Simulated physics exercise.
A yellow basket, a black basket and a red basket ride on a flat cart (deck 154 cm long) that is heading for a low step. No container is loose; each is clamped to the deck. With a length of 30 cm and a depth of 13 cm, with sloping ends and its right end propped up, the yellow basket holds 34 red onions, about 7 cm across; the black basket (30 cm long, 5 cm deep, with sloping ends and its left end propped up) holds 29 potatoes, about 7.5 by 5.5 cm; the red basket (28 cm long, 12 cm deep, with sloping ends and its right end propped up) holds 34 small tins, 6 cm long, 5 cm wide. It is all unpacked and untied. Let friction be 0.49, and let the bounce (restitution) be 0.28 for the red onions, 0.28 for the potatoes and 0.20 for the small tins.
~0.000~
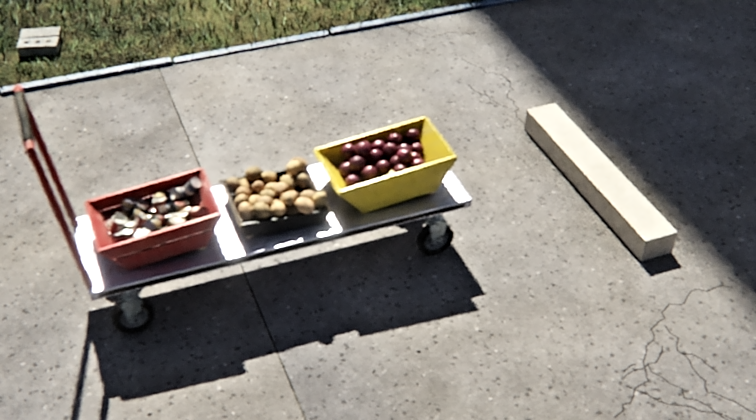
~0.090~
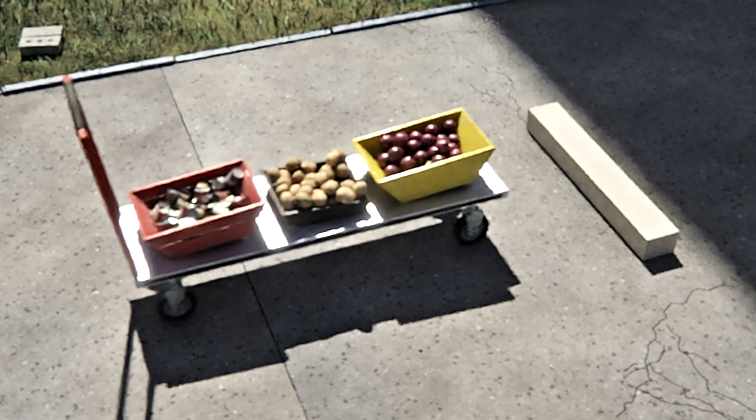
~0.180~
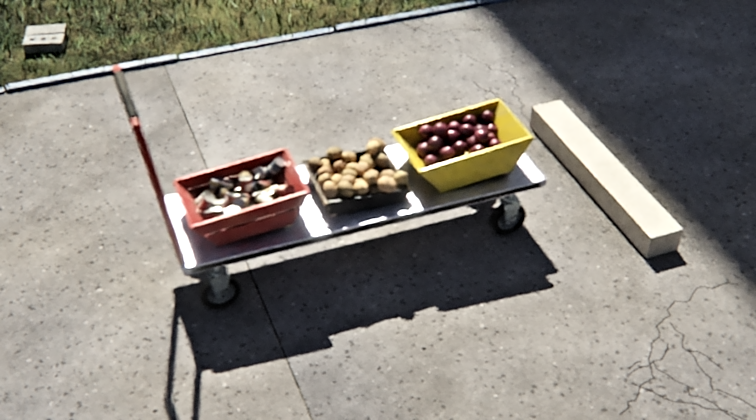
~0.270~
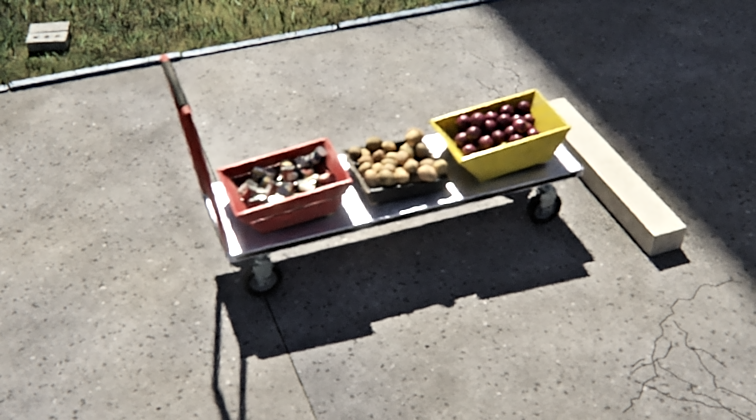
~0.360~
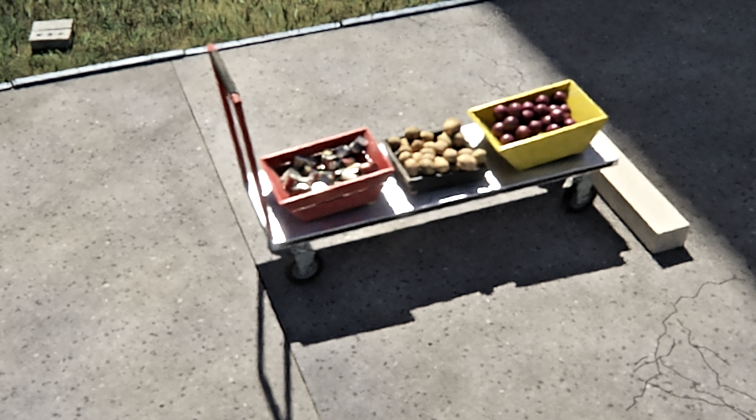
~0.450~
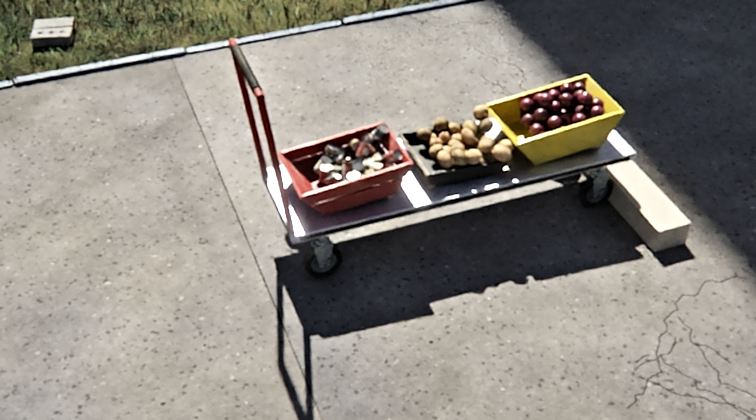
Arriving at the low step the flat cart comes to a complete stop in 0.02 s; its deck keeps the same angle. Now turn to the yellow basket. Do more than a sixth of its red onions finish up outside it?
No.
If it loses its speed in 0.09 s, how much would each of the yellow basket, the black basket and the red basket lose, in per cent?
In that case yellow basket 0, black basket 20, red basket 0 per cent.
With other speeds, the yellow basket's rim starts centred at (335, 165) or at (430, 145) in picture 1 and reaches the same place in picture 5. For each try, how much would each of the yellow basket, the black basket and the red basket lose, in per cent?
Yellow basket 10 and 0, black basket 40 and 20, red basket 10 and 0 per cent.
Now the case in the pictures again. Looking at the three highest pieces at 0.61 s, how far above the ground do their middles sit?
Their middles average near 54 cm high.
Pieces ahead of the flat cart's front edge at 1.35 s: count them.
I'd estimate close to 1 pieces.
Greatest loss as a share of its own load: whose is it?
The black basket.
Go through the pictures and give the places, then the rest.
In the first picture (we follow the rim corner now nearest the camera; the camera pans a little), yellow basket at (340, 191); red basket at (99, 250); 72 cm still to roll; nothing out yet.
In the second picture, yellow basket at (380, 181); red basket at (146, 238); 56 cm still to roll.
In the third picture, yellow basket at (421, 170); red basket at (193, 226); 40 cm still to roll.
In the fourth picture, yellow basket at (461, 159); red basket at (238, 214); 24 cm still to roll.
In the fifth picture, yellow basket at (500, 149); red basket at (282, 202); 8 cm still to roll.
In the sixth picture, yellow basket at (518, 143); red basket at (302, 196); stopped; 2 out, the lowest potato at (506, 147).
After 0.49 s, 0 of 34 out of the yellow basket, 1 of 29 out of the black basket and 0 of 34 out of the red basket.
After 0.61 s, 0 of 34 out of the yellow basket, 9 of 29 out of the black basket and 0 of 34 out of the red basket.
After 0.84 s, 1 of 34 out of the yellow basket, 9 of 29 out of the black basket and 0 of 34 out of the red basket.
Outcome (at 1.35 s), 1 of 34 out of the yellow basket, 10 of 29 out of the black basket and 0 of 34 out of the red basket. Asked share, 1 of 34, 3 per cent.
